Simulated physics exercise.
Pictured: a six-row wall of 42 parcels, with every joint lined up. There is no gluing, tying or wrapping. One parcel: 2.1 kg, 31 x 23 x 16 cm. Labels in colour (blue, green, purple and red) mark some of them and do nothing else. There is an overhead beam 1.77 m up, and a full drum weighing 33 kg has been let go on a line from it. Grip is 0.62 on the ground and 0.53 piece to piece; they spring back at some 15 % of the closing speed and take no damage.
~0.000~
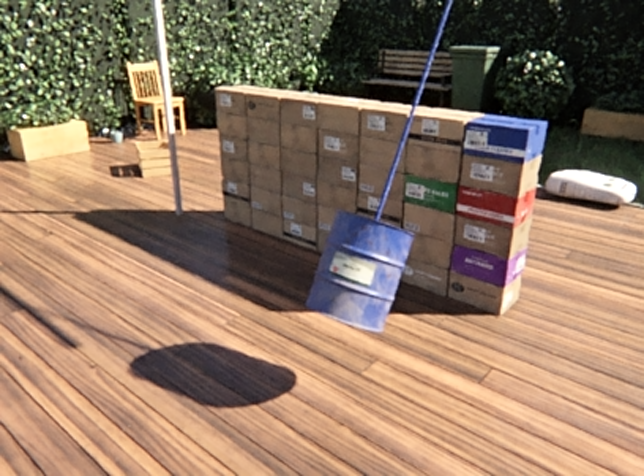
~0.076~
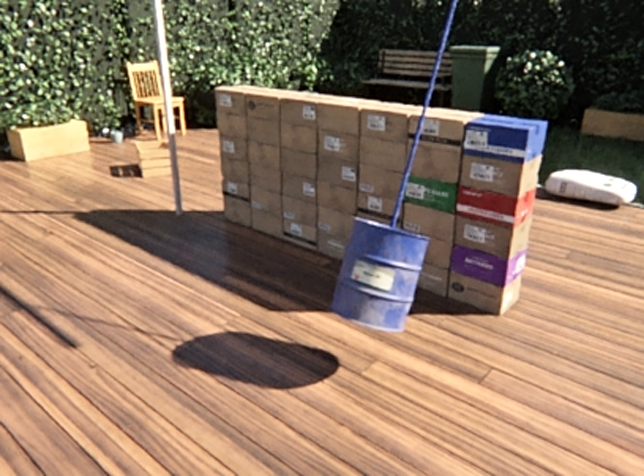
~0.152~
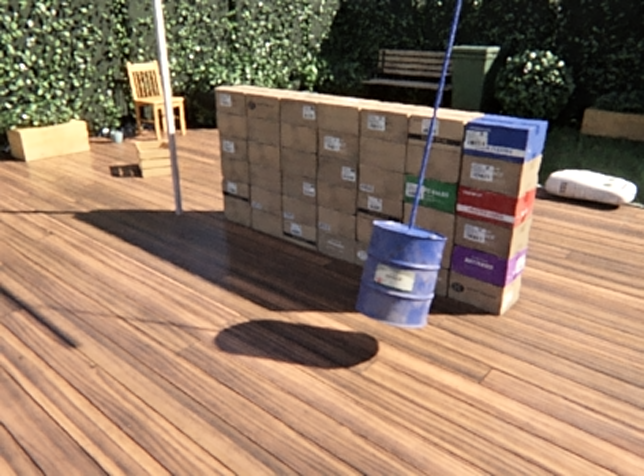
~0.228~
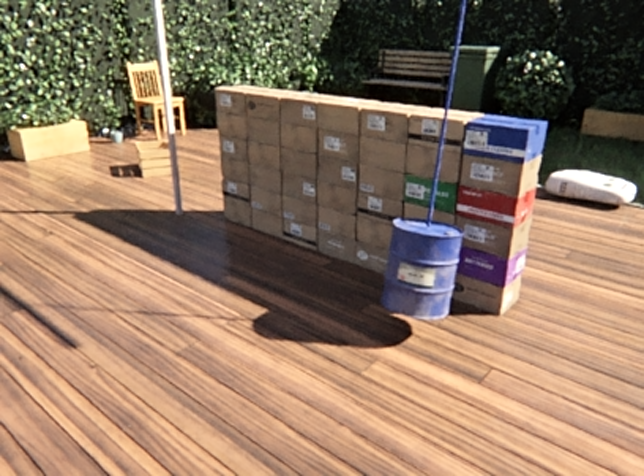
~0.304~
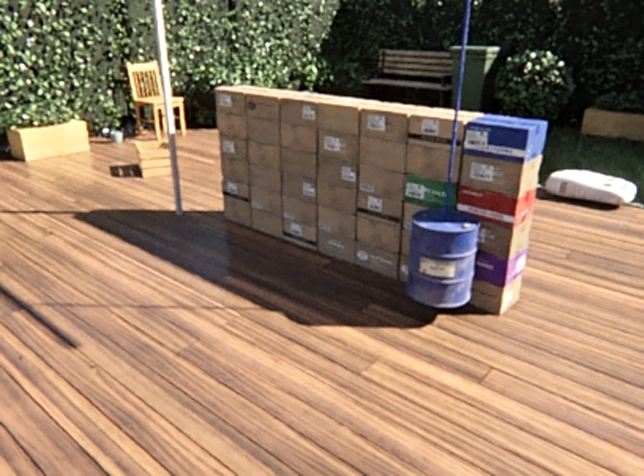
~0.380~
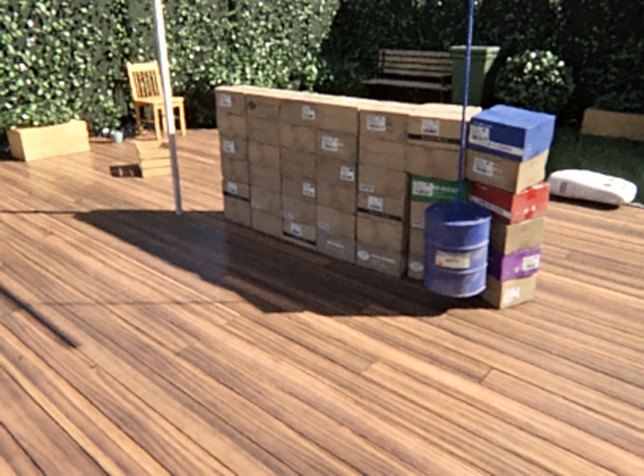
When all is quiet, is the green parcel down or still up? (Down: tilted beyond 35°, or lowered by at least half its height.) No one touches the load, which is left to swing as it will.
Still up.
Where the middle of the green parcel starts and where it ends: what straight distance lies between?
It finishes around 30 cm from its starting point.
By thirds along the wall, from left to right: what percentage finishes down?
I'd put it at 0 % left, 0 % middle and 40 % right.
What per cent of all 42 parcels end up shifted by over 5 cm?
The shifted ones make up 30 per cent.
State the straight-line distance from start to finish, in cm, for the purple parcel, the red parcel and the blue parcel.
Start to finish, close to purple 50, red 130, blue 90 centimetres.
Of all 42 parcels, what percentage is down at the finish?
It works out at roughly 10 per cent.
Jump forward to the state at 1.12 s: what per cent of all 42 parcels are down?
10 %.
By 0.46 s, line 10° past plumb; none of the 42 parcels down, 22 disturbed; green parcel moved 16 cm; blue parcel tilted 14°.
By 0.70 s, line 19° past plumb; none of the 42 parcels down, 22 disturbed; green parcel moved 27 cm; blue parcel tilted 30°.
By 1.12 s, line 15° past plumb; 5 of the 42 parcels down; green parcel moved 28 cm; red parcel on its side.
When it is over (1.9 s), line 18° before plumb; 5 of the 42 parcels down; green parcel moved 28 cm; red parcel upside down; blue parcel on its side. In pixels of the last frame, middles, green parcel near (457, 176).
